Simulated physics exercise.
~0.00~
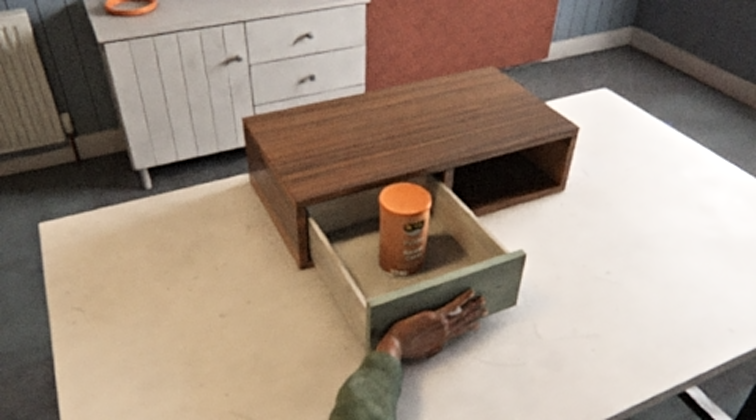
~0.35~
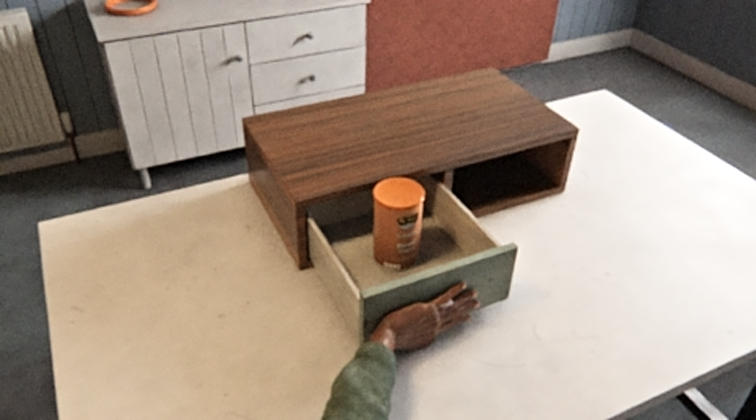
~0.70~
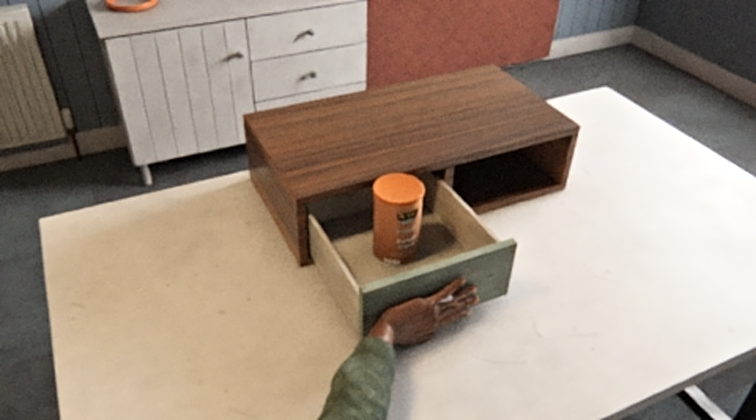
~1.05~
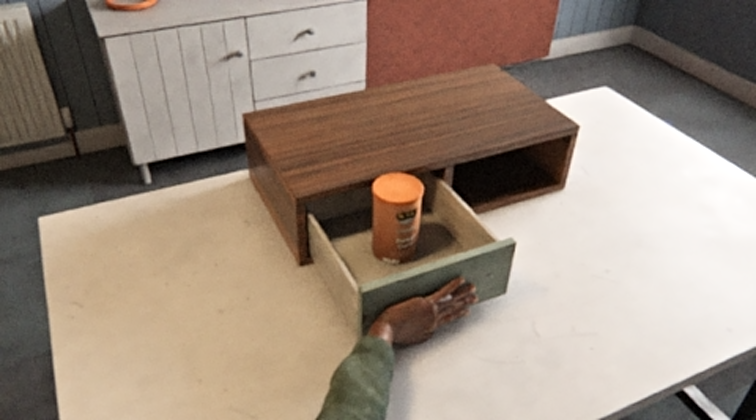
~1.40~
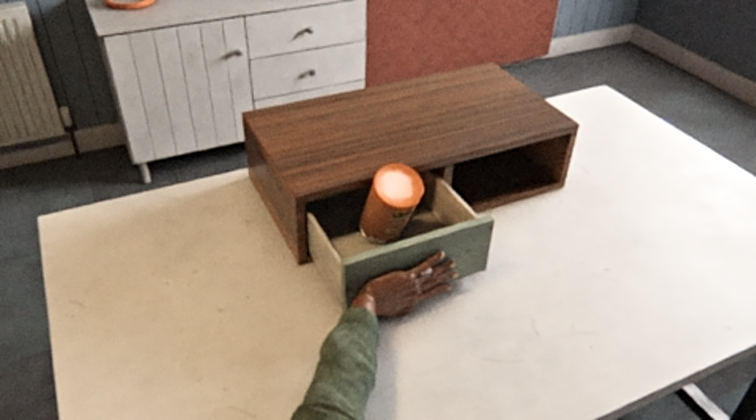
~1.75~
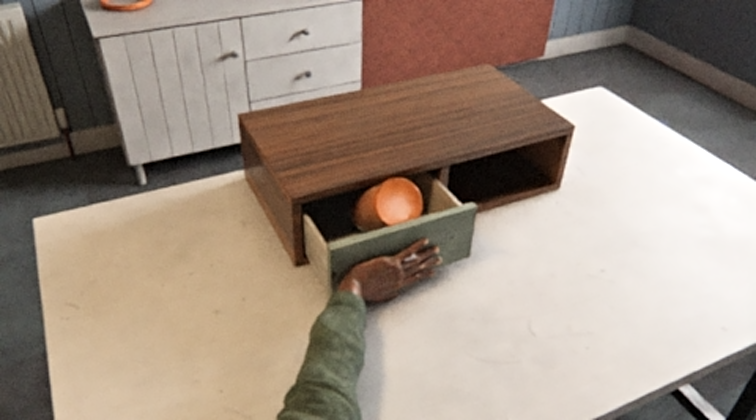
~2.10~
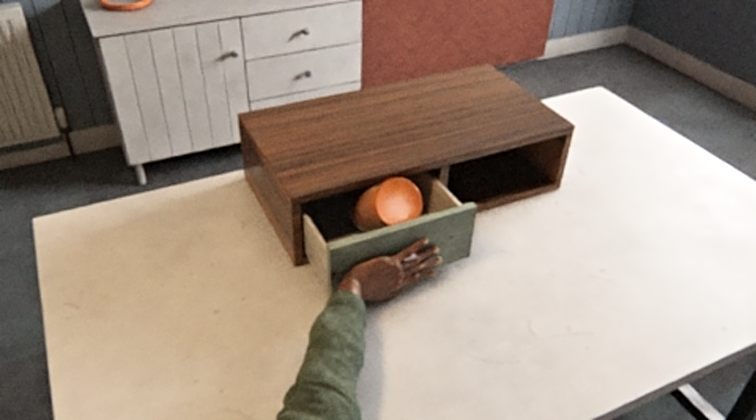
The video shows a hand pushing a green-fronted drawer holding an upright orange pot into a low wooden chest on a white table. The drawer slides partway in, pauses, then moves further as the pot tips over to lean, and finally it stays ajar with the hand against its front.
